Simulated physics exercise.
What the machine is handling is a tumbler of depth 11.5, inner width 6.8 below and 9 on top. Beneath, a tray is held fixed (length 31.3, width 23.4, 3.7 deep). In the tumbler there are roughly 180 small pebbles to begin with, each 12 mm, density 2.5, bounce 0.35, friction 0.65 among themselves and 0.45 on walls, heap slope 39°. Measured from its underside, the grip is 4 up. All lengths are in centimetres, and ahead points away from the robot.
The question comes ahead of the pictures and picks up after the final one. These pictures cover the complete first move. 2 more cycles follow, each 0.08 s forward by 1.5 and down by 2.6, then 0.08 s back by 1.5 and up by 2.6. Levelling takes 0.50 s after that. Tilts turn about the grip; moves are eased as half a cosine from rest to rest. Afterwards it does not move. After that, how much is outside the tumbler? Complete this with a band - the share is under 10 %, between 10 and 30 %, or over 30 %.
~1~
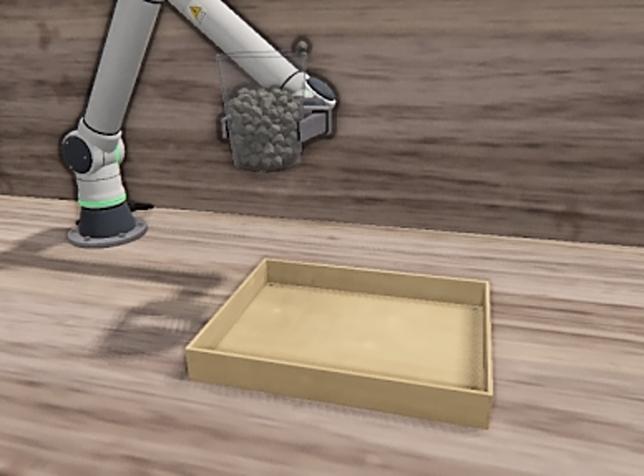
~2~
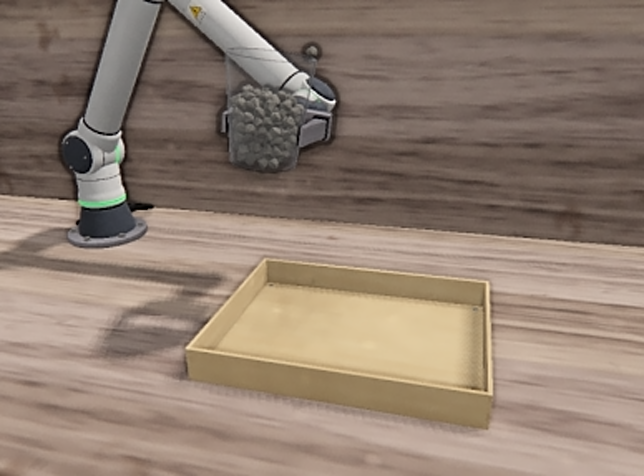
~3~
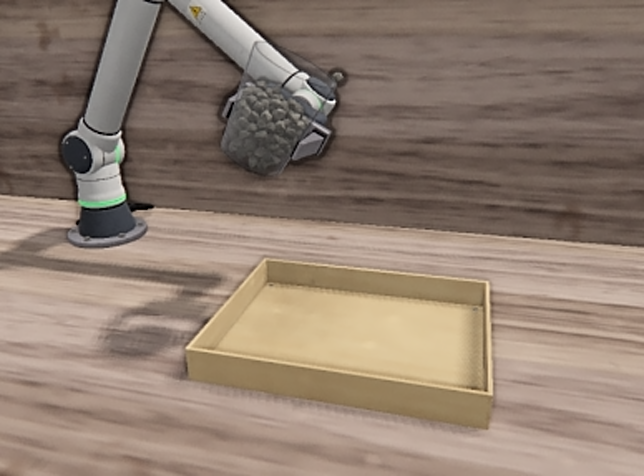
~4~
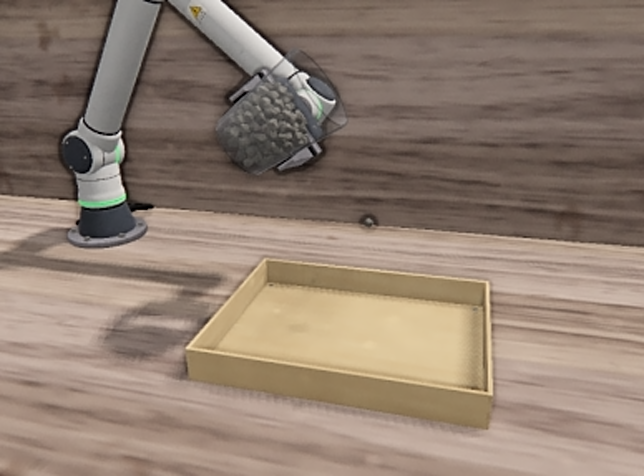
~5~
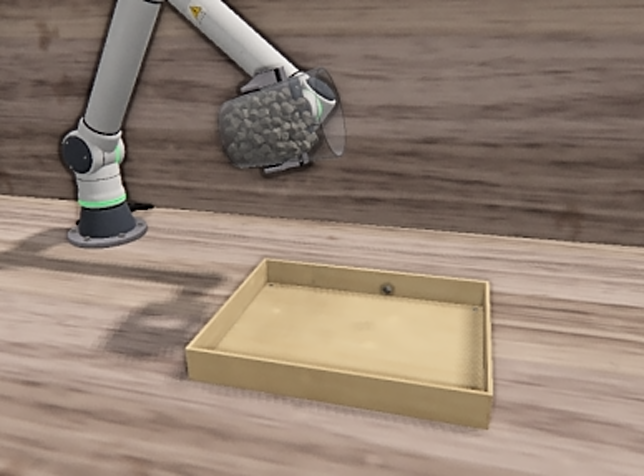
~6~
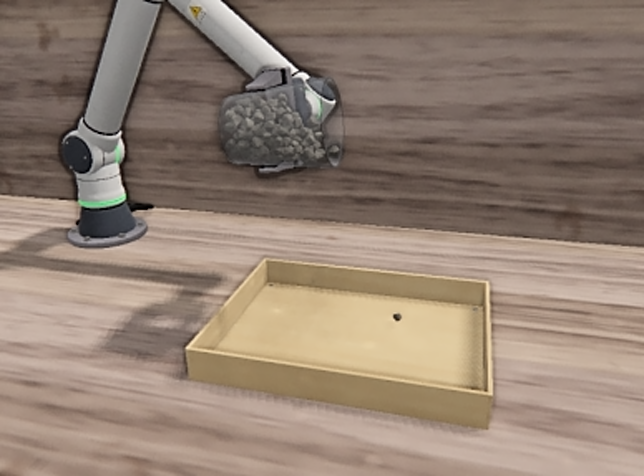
The share is between 10 and 30 %.
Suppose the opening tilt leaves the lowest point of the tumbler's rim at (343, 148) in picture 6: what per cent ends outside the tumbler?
Estimate: About 5 per cent.
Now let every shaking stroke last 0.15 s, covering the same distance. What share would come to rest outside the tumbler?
It would come to roughly 0 %.
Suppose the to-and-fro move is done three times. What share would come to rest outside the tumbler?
That share would be near 20 percent.
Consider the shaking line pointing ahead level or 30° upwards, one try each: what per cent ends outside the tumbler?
Near 60 and 85 percent respectively.
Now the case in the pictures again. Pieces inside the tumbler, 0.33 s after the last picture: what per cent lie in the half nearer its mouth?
Mouth half share: Roughly 45 %.
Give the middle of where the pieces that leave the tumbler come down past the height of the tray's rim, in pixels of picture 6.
Estimated centre around (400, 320) in pixels.
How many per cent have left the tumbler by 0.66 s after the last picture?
About 15 in a hundred parts are out.
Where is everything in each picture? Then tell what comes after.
Tumbler middle at (265, 112), level; upper third of the load around (265, 105), from x 230 to 300, top at y 45; 183 in the tumbler, in the first frame.
Tumbler middle at (267, 112), tilted 8° forward; upper third of the load around (265, 105), from x 235 to 310, top at y 50, in the second frame.
Tumbler middle at (272, 114), tilted 29° forward; upper third of the load around (266, 106), from x 235 to 340, top at y 75; 182 in the tumbler, 1 in flight or on a rim, in the third frame.
Tumbler middle at (278, 119), tilted 55° forward; upper third of the load around (269, 109), from x 230 to 370, top at y 90; 182 in the tumbler, 1 in flight or on a rim, in the fourth frame.
Tumbler middle at (280, 125), tilted 76° forward; upper third of the load around (266, 113), from x 230 to 390, top at y 95; 182 in the tumbler, 1 in the tray, in the fifth frame.
Tumbler middle at (281, 127), tilted 84° forward; upper third of the load around (261, 115), from x 230 to 400, top at y 100; 182 in the tumbler, 1 in the tray, in the sixth frame.
Then, 0.33 s later, tilted 84° forward, highest piece 28 above the table; 170 in the tumbler, 1 in the tray, 12 in flight or on a rim.
Then, 0.66 s later, tilted 20° forward, highest piece 32 above the table; 159 in the tumbler, 24 in the tray.
Then, 1.02 s later, level, highest piece 30 above the table; 159 in the tumbler, 24 in the tray.
Then, 2.07 s later, level, highest piece 30 above the table; 159 in the tumbler, 24 in the tray.
At rest, 159 in the tumbler, 24 in the tray. That is 13 % outside the tumbler.
